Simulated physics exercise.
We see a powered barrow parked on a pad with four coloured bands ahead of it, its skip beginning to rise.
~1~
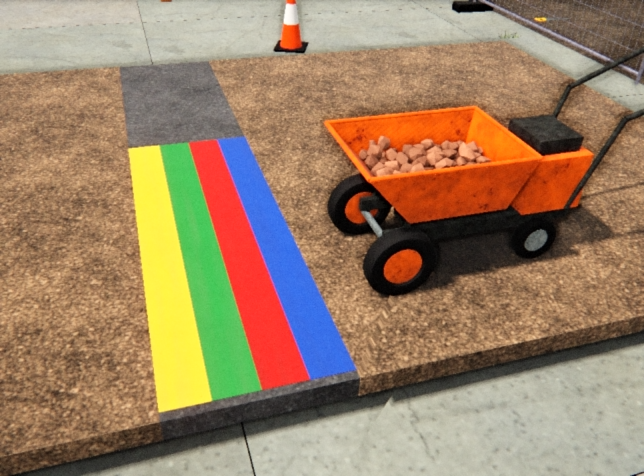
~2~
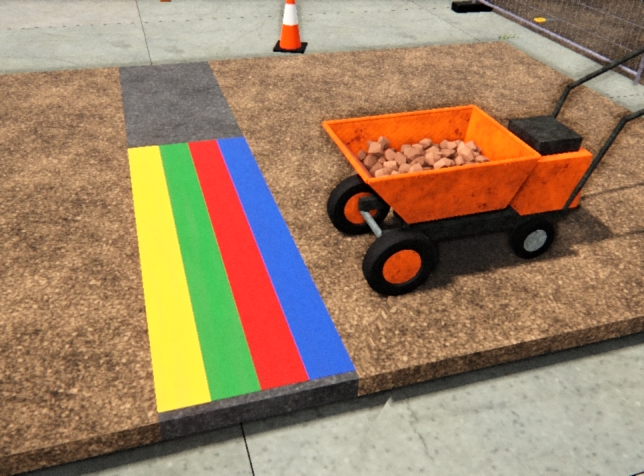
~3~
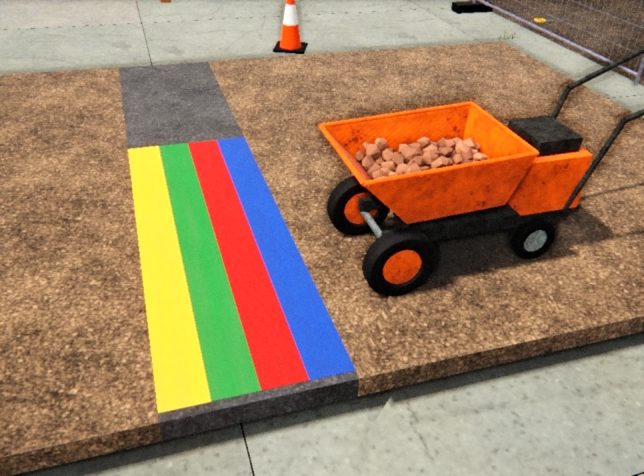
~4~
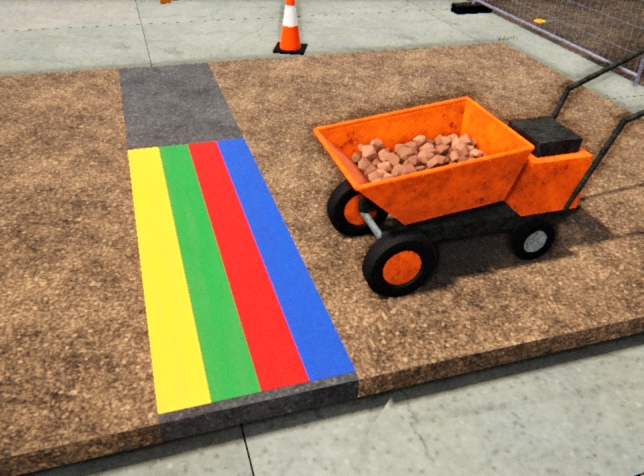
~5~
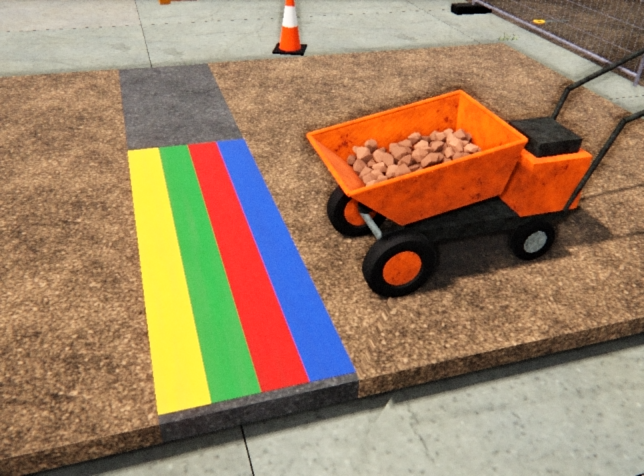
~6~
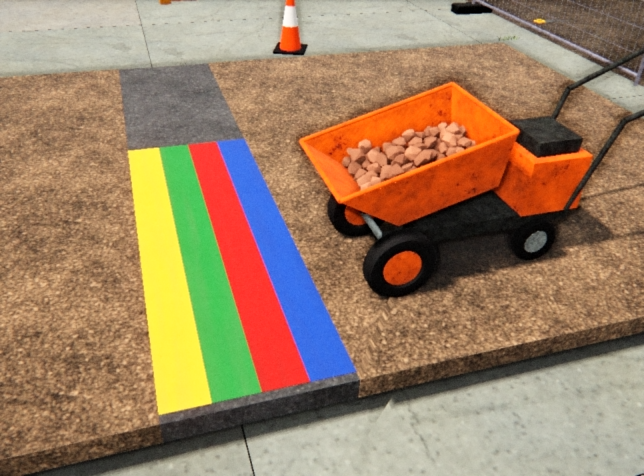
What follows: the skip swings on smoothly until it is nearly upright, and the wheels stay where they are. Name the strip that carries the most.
The red strip carries the most.
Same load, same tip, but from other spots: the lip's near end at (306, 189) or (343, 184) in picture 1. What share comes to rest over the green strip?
Roughly 30 per cent, and 30 per cent.
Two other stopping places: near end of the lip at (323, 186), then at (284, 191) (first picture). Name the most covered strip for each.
One: That green strip. Two: Yellow.
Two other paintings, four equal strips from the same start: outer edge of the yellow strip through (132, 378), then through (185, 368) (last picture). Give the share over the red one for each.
Near 40 % and 30 %.
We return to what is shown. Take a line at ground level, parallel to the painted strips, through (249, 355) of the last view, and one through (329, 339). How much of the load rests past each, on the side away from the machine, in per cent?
Near 30 % and 70 %.
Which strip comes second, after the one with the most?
Next in line is that green strip.
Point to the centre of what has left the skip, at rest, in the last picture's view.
Around (240, 277).
Shortly afterwards, skip tipped steeply; the whole lot in the skip.
Next, skip tipped steeply; all but a few in the skip; only a few over the blue strip; only a few over the red strip.
Some moments later, skip tipped right over; near a third in the skip; a little over the blue strip; near a third over the red strip; a little over the green strip; a little over the yellow strip; only a few off the paint.
In the end, skip tipped right over; near a quarter in the skip; a little over the blue strip; near a third over the red strip; near a quarter over the green strip; a little over the yellow strip; only a few off the paint.
